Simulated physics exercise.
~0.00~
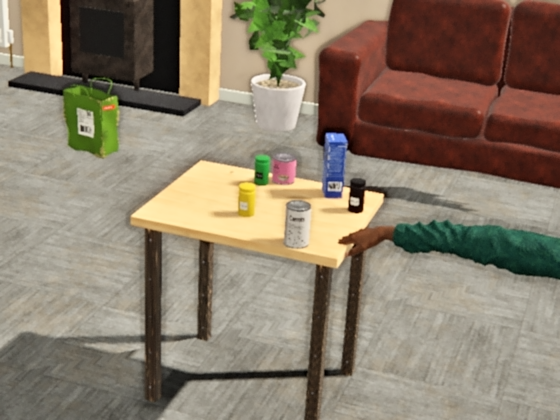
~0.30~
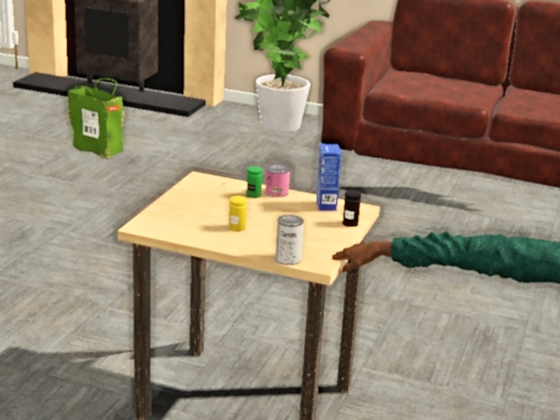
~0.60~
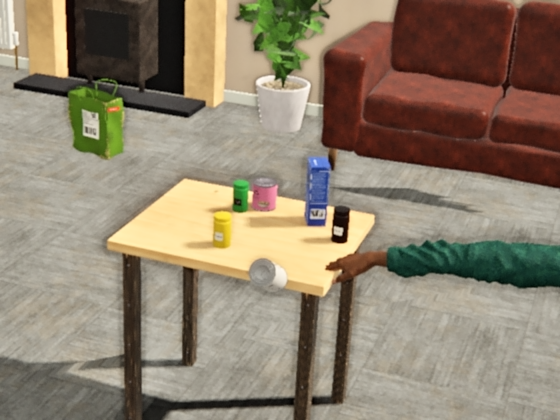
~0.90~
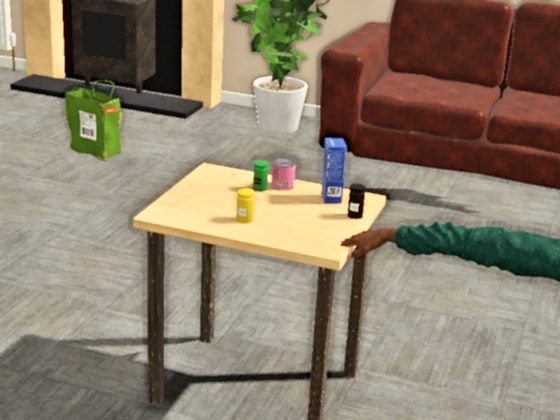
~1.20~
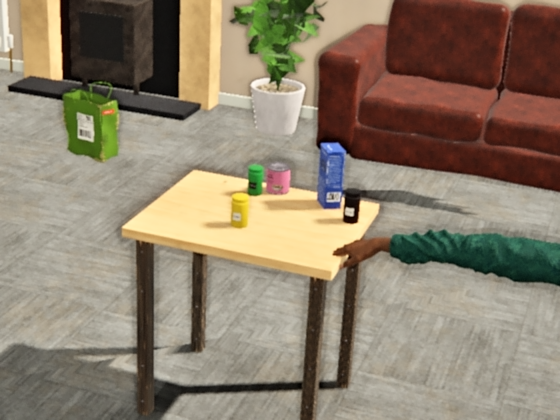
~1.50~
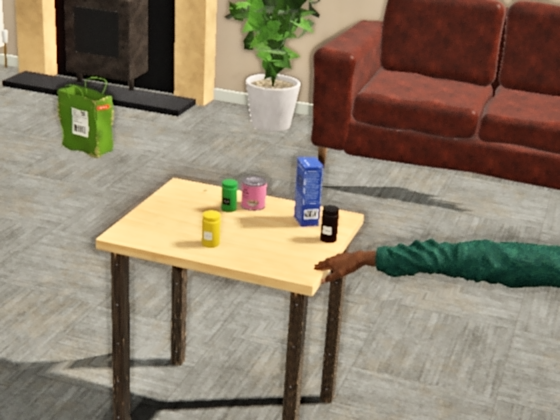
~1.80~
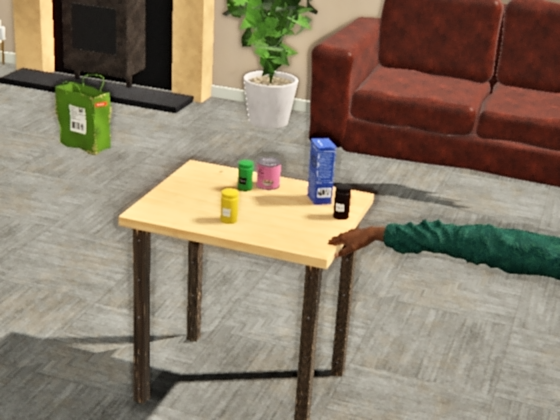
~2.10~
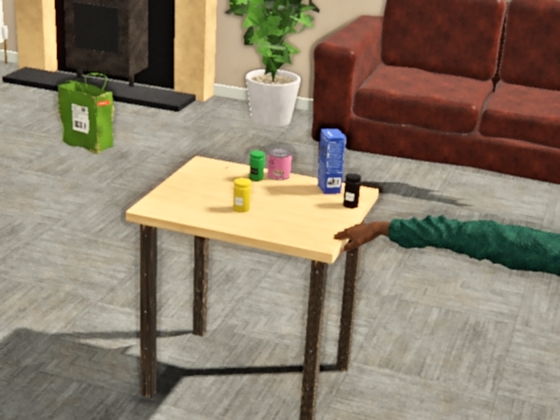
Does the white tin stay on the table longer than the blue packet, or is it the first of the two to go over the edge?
The white tin is the first to go, tipping over the near edge during the first pull towards the viewer. The blue packet is still standing on the table at the end.
